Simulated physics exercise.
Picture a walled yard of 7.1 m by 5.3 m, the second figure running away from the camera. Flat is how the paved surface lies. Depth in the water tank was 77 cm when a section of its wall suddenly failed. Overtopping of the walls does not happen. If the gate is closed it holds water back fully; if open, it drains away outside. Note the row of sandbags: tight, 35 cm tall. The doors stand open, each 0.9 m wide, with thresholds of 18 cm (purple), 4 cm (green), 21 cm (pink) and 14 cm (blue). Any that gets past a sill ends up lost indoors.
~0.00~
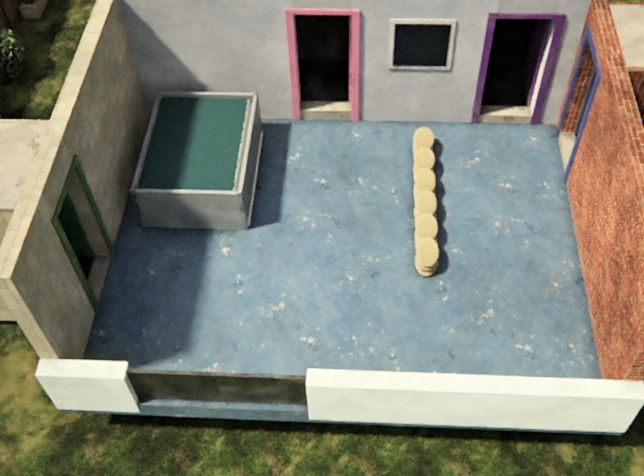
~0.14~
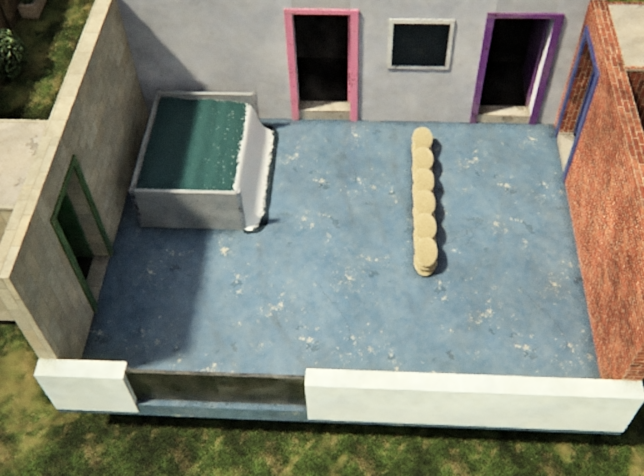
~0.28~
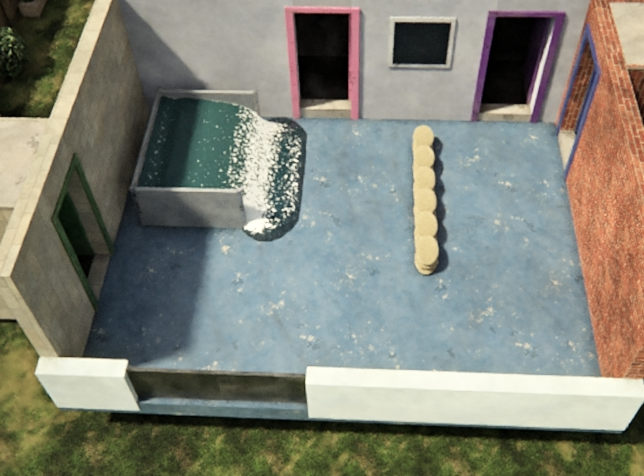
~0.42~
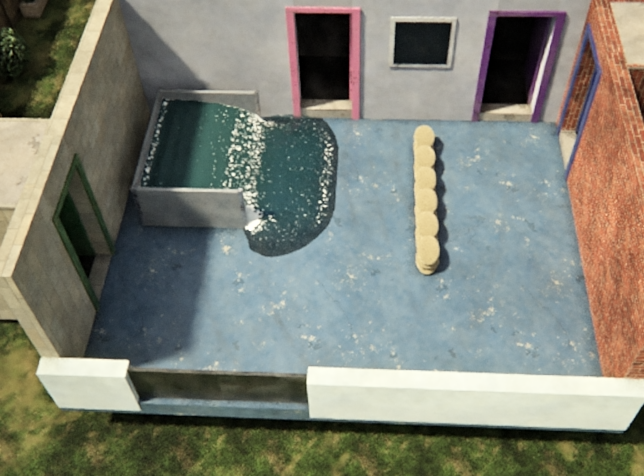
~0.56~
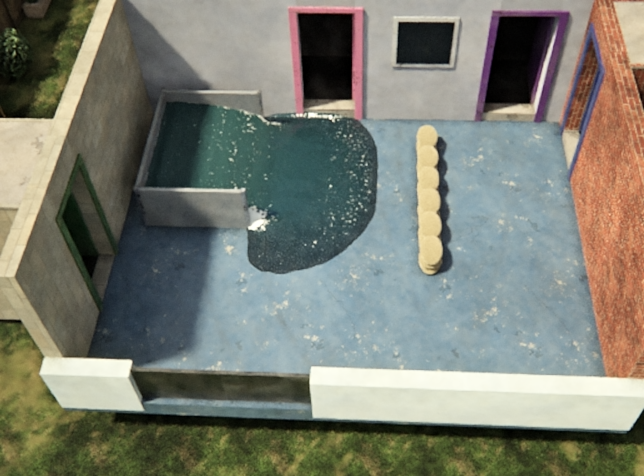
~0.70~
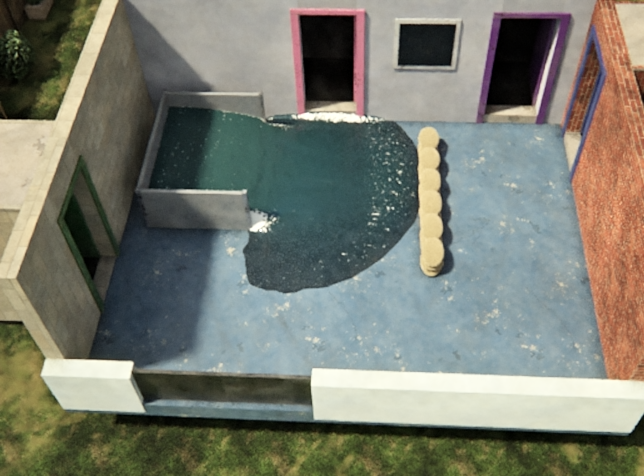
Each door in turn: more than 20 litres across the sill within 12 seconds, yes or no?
Answers: Purple door, no; green door, yes; pink door, no; blue door, yes.
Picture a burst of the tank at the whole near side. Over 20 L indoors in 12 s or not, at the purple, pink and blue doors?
Purple: Within the limit; pink: Within the limit; blue: Within the limit.
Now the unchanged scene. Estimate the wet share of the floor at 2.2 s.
Wet share: About 50 %.
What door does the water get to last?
That would be the green door, last of all.
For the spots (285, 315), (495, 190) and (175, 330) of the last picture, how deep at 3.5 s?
Depths in turn: Roughly 2, 2 and 0 centimetres.
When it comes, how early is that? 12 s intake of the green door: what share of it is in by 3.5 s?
About 0 per cent.
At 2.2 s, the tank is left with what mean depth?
Depth, averaged: Around 17 centimetres.
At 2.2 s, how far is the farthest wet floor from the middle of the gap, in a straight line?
It's close to 5.6 metres.
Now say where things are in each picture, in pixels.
Still water, 77 cm deep, in the water tank at (198, 143), in the first frame.
The front is at (262, 128), 1.2 m from the gap at (249, 167); 0.5 m2 of floor is under water; 77 cm left at the back of the water tank, in the second frame.
Water pours out at (250, 166) and has run 1.4 m, to (285, 122); typically 14 cm deep outside, 73 cm at the water tank's back, in the third frame.
The front is at (313, 118), 1.7 m from the gap at (251, 168); 3.4 m2 of floor is under water; 66 cm left at the back of the water tank, in the fourth frame.
The front is at (354, 121), 2.1 m from the gap at (254, 168); 5.4 m2 of floor is under water; 65 cm left at the back of the water tank, in the fifth frame.
Water pours out at (255, 170) and has run 2.6 m, to (411, 148); typically 8 cm deep outside, 58 cm at the water tank's back, in the sixth frame.
After 1.4 s water covers 35 % of the floor and is deepest (45 cm) near (411, 186); purple door 8 cm at the sill, 0 L in, green door not reached, pink door 20 cm at the sill, 0 L in, blue door not reached.
After 2.2 s water covers 50 % of the floor and is deepest (42 cm) near (389, 130); purple door 9 cm at the sill, 0 L in, green door not reached, pink door 15 cm at the sill, 0 L in, blue door 22 cm at the sill, 7 L in.
After 3.5 s water covers 65 % of the floor and is deepest (20 cm) near (548, 133); purple door 6 cm at the sill, 0 L in, green door not reached, pink door 17 cm at the sill, 0 L in, blue door 19 cm at the sill, 58 L in.
After 7.0 s water covers 90 % of the floor and is deepest (16 cm) near (95, 386); purple door 4 cm at the sill, 0 L in, green door 7 cm at the sill, 5 L in, pink door 6 cm at the sill, 1 L in, blue door 5 cm at the sill, 67 L in.
After 12.0 s water covers 95 % of the floor and is deepest (14 cm) near (154, 126); purple door 7 cm at the sill, 0 L in, green door 9 cm at the sill, 72 L in, pink door 9 cm at the sill, 1 L in, blue door 8 cm at the sill, 67 L in.
